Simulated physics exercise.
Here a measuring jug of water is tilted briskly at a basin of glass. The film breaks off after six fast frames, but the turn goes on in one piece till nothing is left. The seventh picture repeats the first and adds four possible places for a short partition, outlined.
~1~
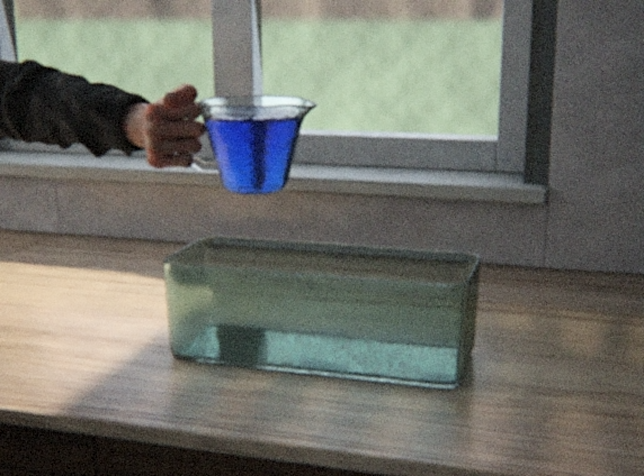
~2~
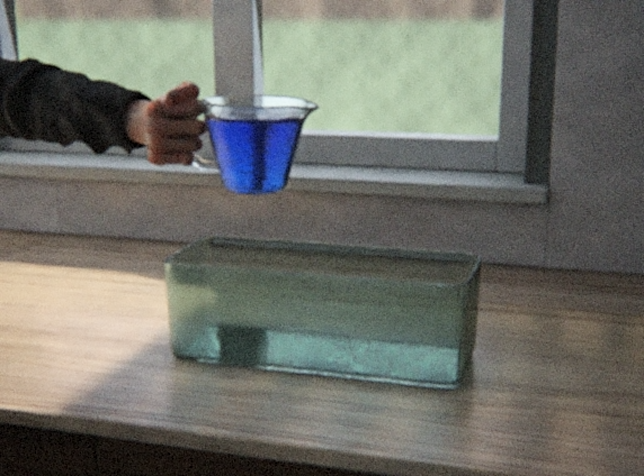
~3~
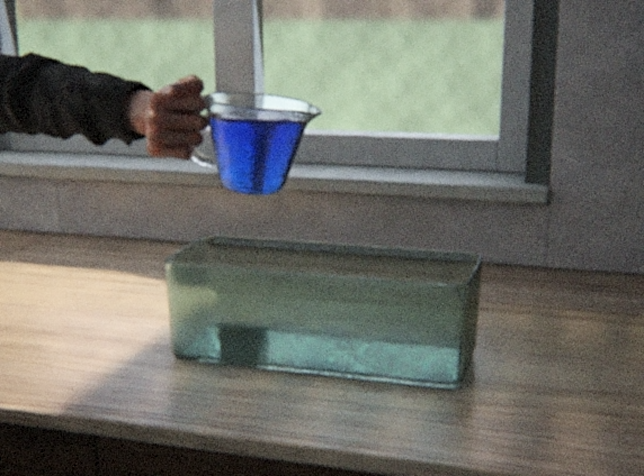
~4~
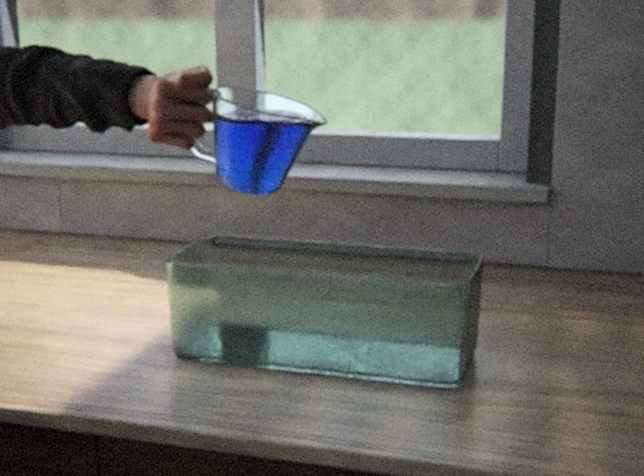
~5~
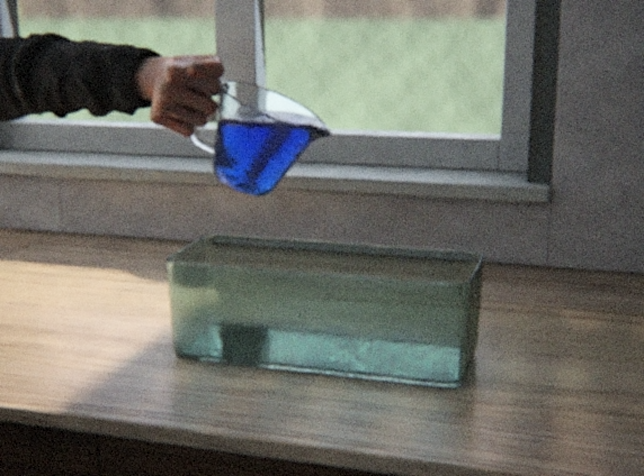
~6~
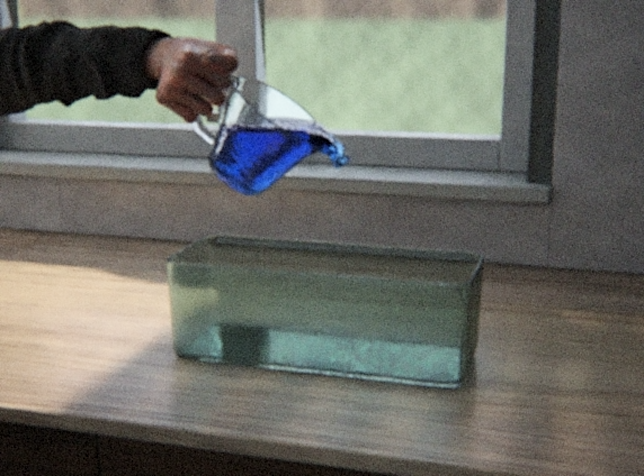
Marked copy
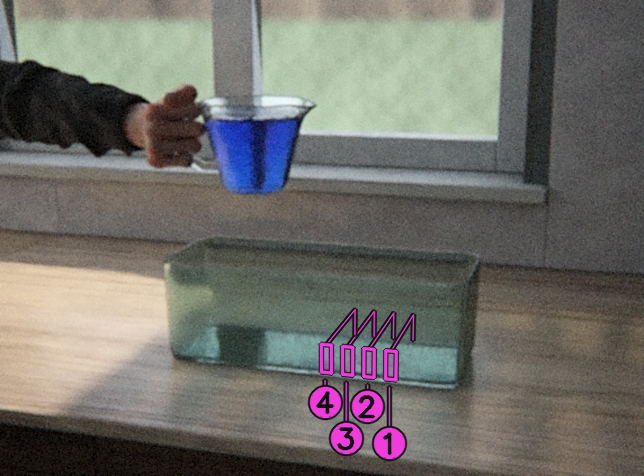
A clear measuring jug of vivid blue water is held by its handle in a hand reaching from the left in a dark sleeve, above a wooden counter by a window, seen from slightly above. Below sits a rectangular greenish glass basin with shallow, pale teal water. The hand rises slightly and tips the jug rightward, until blue water curls over its lip, while the camera stays still.
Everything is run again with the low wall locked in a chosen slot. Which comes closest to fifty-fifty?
Position 3.
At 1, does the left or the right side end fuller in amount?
More ends on the left.
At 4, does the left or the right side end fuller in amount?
The right side.
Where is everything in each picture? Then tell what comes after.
Upright, lip at (315, 105); basin from (172, 356) to (462, 387); nothing has left yet.
Upright, lip at (317, 107); nothing has left yet.
Tipped about 6°, lip at (321, 113); nothing has left yet.
Tipped about 14°, lip at (326, 122); nothing has left yet.
Tipped about 24°, lip at (329, 135); water is over the lip, down to (329, 135).
Tipped about 36°, lip at (330, 151); water is over the lip, down to (340, 164).
On the marked copy, 1 at (389, 387); 2 at (367, 384); 3 at (346, 382); 4 at (325, 380).
If 1 is chosen, about 90 % ends left of the wall and 8 % right of it.
If 2 is chosen, about 76 % ends left of the wall and 22 % right of it.
If 3 is chosen, about 52 % ends left of the wall and 47 % right of it.
If 4 is chosen, about 25 % ends left of the wall and 74 % right of it.
